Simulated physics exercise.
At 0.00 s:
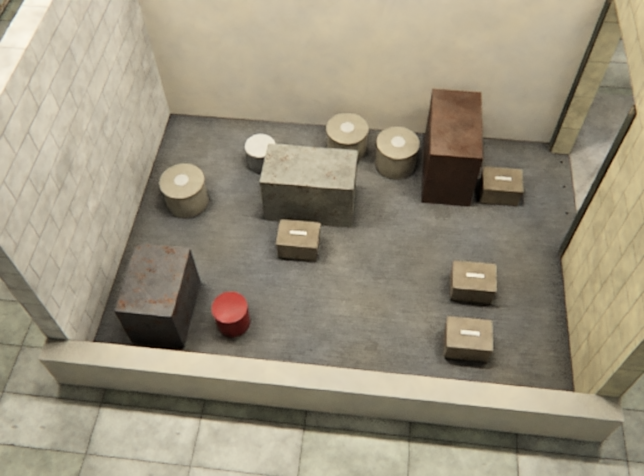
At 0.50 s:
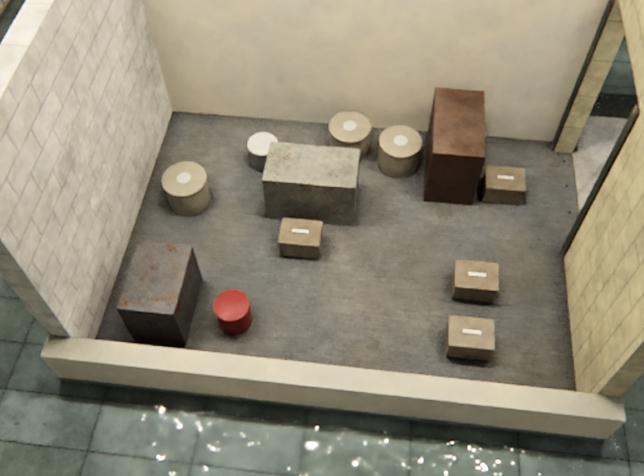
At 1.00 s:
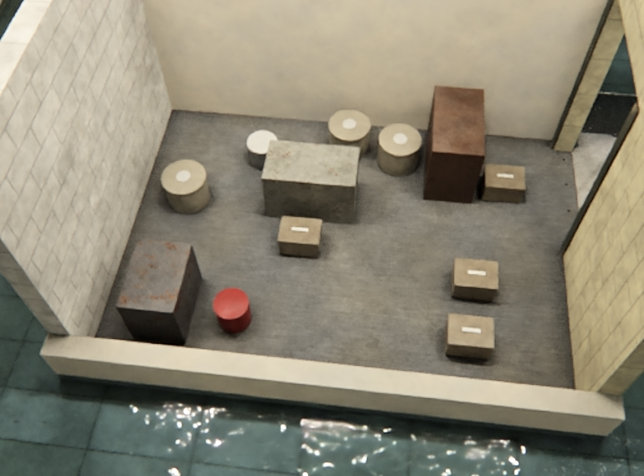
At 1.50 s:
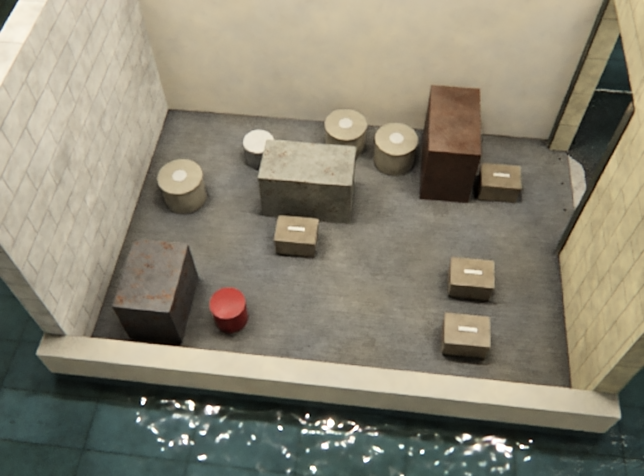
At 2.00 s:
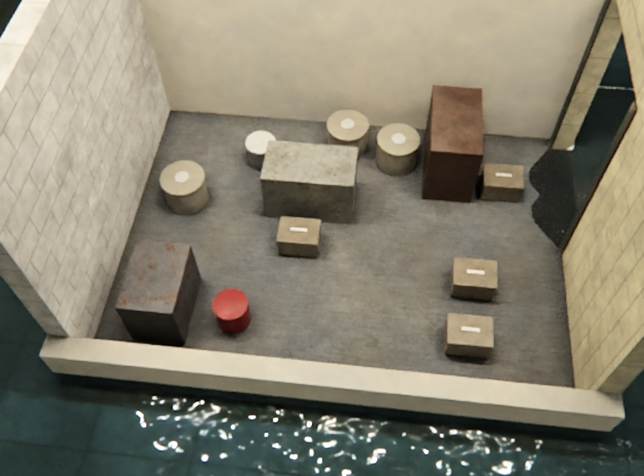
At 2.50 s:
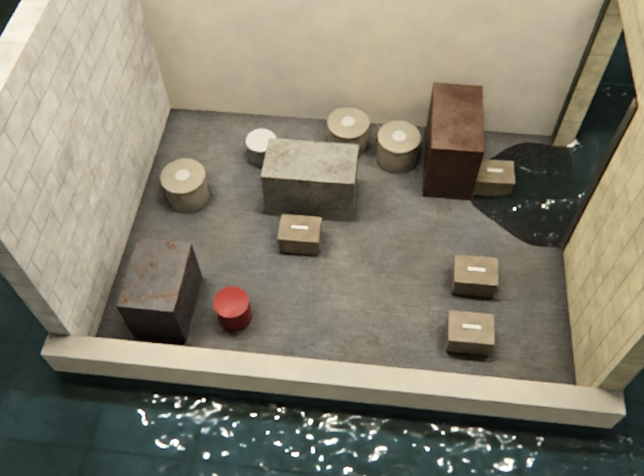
Dark water rising outside a walled room and spreading in through the right-hand doorway, slightly shifting one small box beside a tall brown cabinet.
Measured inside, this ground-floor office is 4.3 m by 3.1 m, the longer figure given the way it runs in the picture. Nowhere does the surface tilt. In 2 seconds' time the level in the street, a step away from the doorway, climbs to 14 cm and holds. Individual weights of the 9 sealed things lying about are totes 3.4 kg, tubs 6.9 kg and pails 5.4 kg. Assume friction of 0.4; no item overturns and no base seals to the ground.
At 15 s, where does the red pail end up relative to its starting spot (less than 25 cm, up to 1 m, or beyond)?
The red pail ends up beyond 1 m away.
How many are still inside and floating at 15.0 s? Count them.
9 at that moment.
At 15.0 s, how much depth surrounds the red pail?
The depth there is around 10 cm.
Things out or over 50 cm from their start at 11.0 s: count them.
Result: 6.
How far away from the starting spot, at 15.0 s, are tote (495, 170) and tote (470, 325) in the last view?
Net displacement, in order: 350 cm; 200 cm.
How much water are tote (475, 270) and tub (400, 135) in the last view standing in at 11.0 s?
First roughly 8 cm, second roughly 3 cm.
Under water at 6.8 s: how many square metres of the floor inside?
About 10.5 m2 is covered.
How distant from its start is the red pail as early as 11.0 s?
Roughly 140 cm.
After 3.5 s the red pail is near (231, 302), 0.0 m from its start, aground; 1 afloat.
After 6.8 s the red pail is near (230, 302), 0.0 m from its start, aground; 3 afloat.
After 11.0 s the red pail is near (195, 182), 1.5 m from its start, aground; 5 afloat.
After 15.0 s the red pail is near (186, 125), 2.2 m from its start, afloat; 9 afloat.
